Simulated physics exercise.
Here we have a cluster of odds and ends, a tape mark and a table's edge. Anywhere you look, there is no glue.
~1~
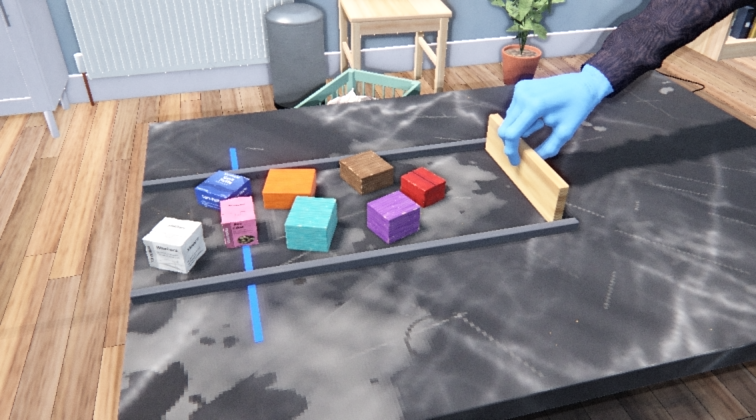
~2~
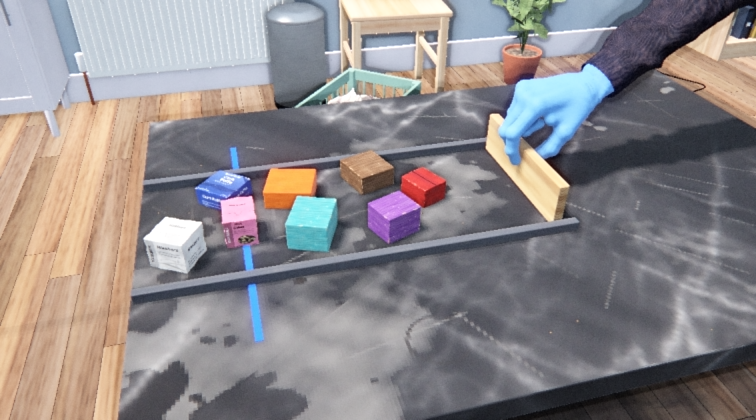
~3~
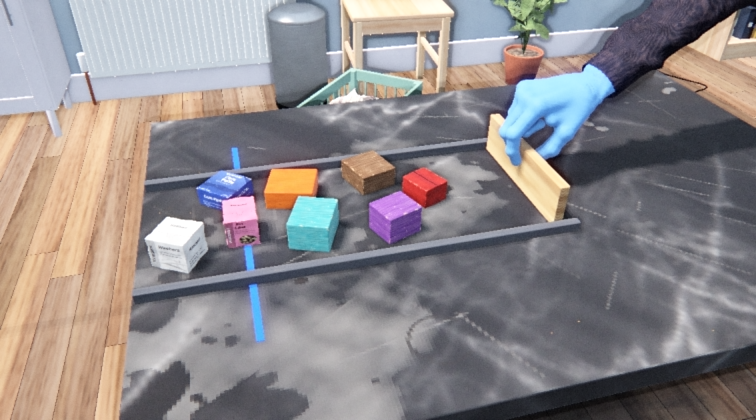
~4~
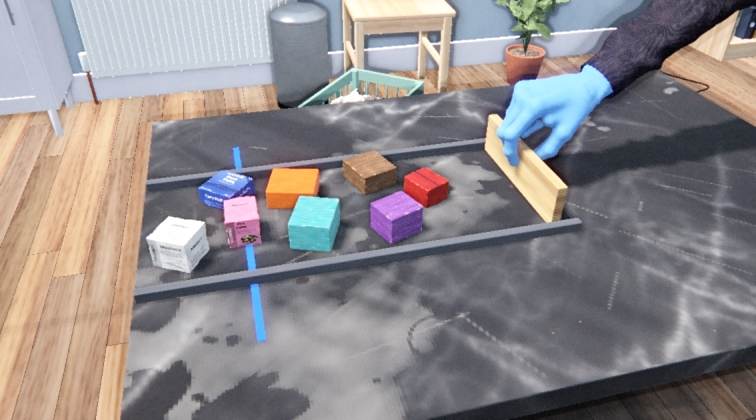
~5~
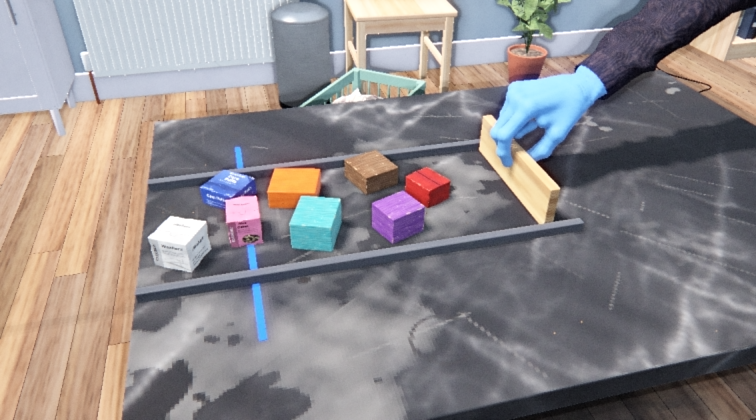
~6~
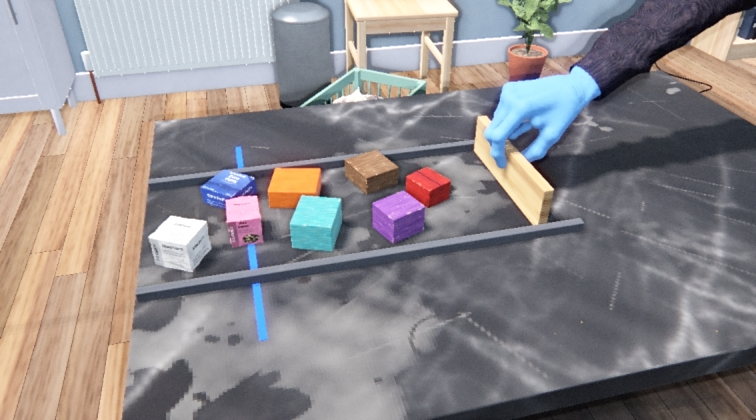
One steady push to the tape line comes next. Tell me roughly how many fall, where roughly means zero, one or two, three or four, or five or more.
Roughly, one or two fall.
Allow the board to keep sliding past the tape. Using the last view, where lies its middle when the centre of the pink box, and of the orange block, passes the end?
Middle approx. at (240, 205), then approx. at (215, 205).
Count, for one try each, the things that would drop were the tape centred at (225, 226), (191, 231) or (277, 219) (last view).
Try 1: 3; try 2: 5; try 3: 0.
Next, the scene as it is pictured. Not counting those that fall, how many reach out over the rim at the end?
My count gives 1.
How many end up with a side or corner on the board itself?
It adds up to 3.
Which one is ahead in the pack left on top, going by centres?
It's the pink box.
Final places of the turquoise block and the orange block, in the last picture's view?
The turquoise block settles near (185, 241); as for the orange block, near (179, 206).
Early on, none off yet; white box at rest near (181, 243); blue box at rest near (229, 190); pink box at rest near (244, 221).
A while later, none off yet; white box at rest near (181, 243); blue box travelled a little near (208, 194); pink box moving near (237, 222).
Finally, the number that fall off is one or two; lost, blue box and white box.
